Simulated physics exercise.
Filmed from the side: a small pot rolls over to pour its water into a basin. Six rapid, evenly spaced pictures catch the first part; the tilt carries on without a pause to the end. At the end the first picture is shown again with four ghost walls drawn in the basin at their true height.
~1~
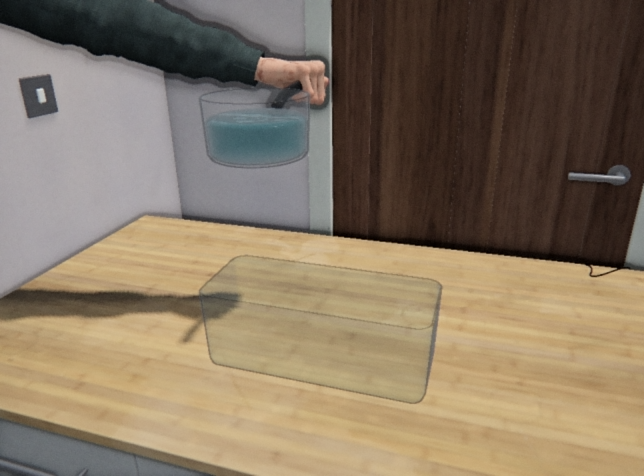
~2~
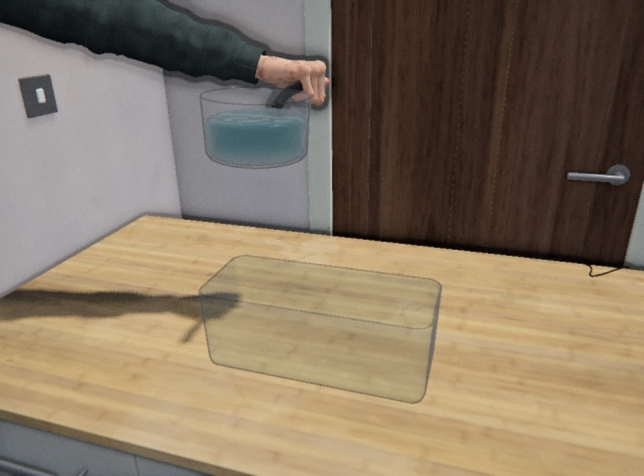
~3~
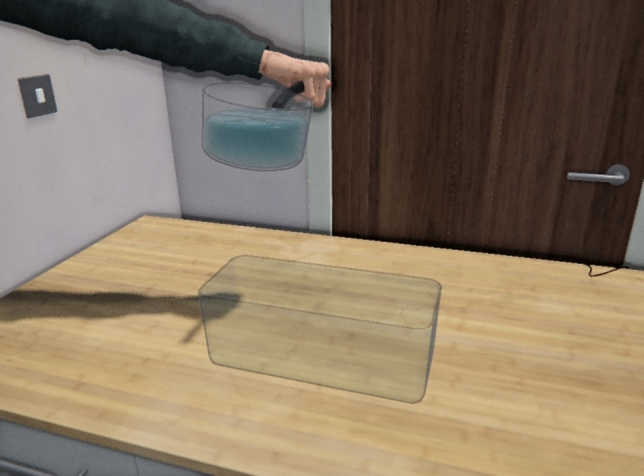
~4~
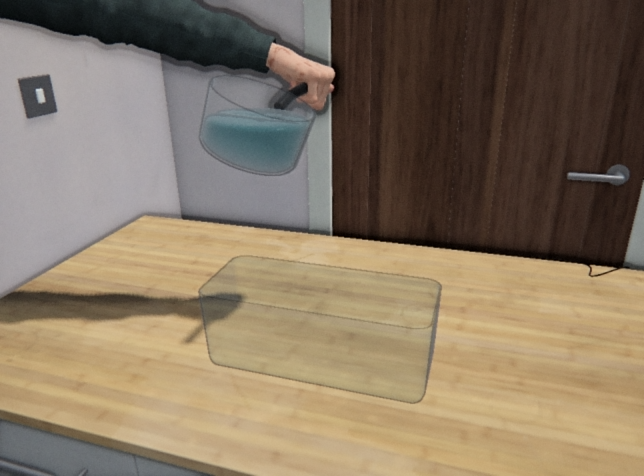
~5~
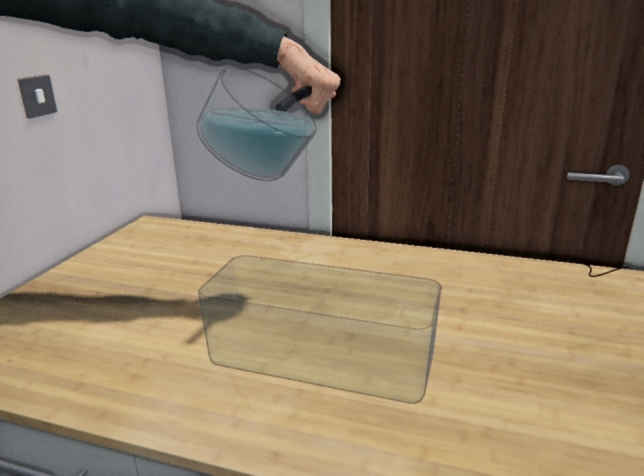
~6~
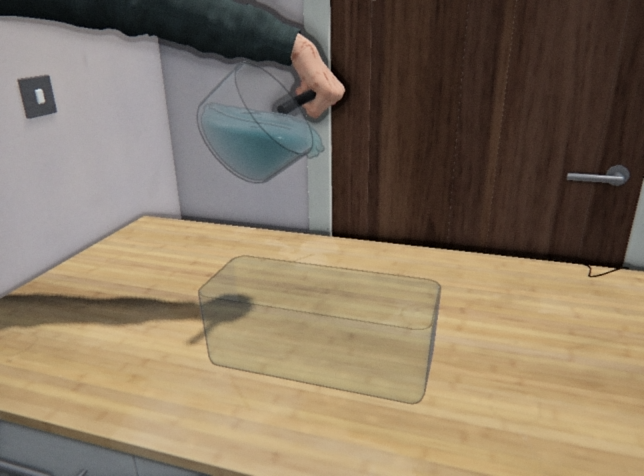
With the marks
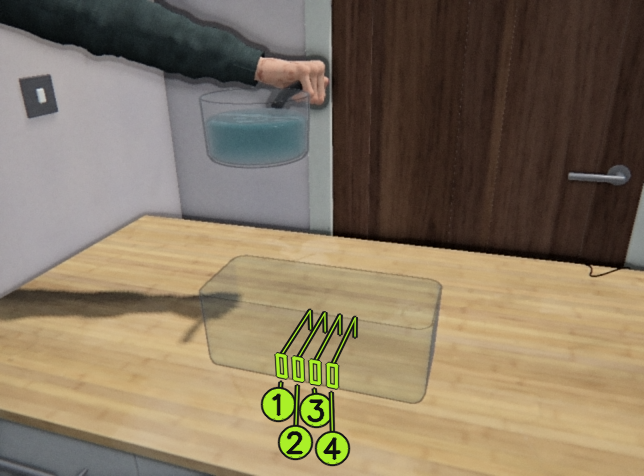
A hand at the end of a dark green sleeve, reaching in from the upper left, holds a small clear pot of blue-green water above a wooden counter, seen from the side and slightly above. A transparent, yellowish basin sits below, before pale walls, a grey switch at left and a dark brown door at right. The hand tilts the pot steadily rightward until water just crosses its lip, while the camera stays still.
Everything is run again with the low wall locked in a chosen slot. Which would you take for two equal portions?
Take 4.
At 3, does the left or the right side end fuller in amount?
More ends on the right.
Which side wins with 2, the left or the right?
The right one.
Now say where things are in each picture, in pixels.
Upright, lip at (304, 96); basin from (212, 358) to (425, 400); nothing has left yet.
Tipped about 3°, lip at (305, 98); nothing has left yet.
Tipped about 10°, lip at (308, 106); nothing has left yet.
Tipped about 21°, lip at (311, 118); nothing has left yet.
Tipped about 36°, lip at (312, 134); nothing has left yet.
Tipped about 52°, lip at (308, 150); water is over the lip, down to (316, 155).
On the marked copy, 1 at (280, 382); 2 at (297, 385); 3 at (314, 389); 4 at (331, 392).
Choosing 1, about 15 % ends left of the wall and 81 % right of it; 4 % is lost outside.
Choosing 2, about 16 % ends left of the wall and 80 % right of it; 4 % is lost outside.
Choosing 3, about 24 % ends left of the wall and 72 % right of it; 4 % is lost outside.
Choosing 4, about 50 % ends left of the wall and 47 % right of it; 3 % is lost outside.
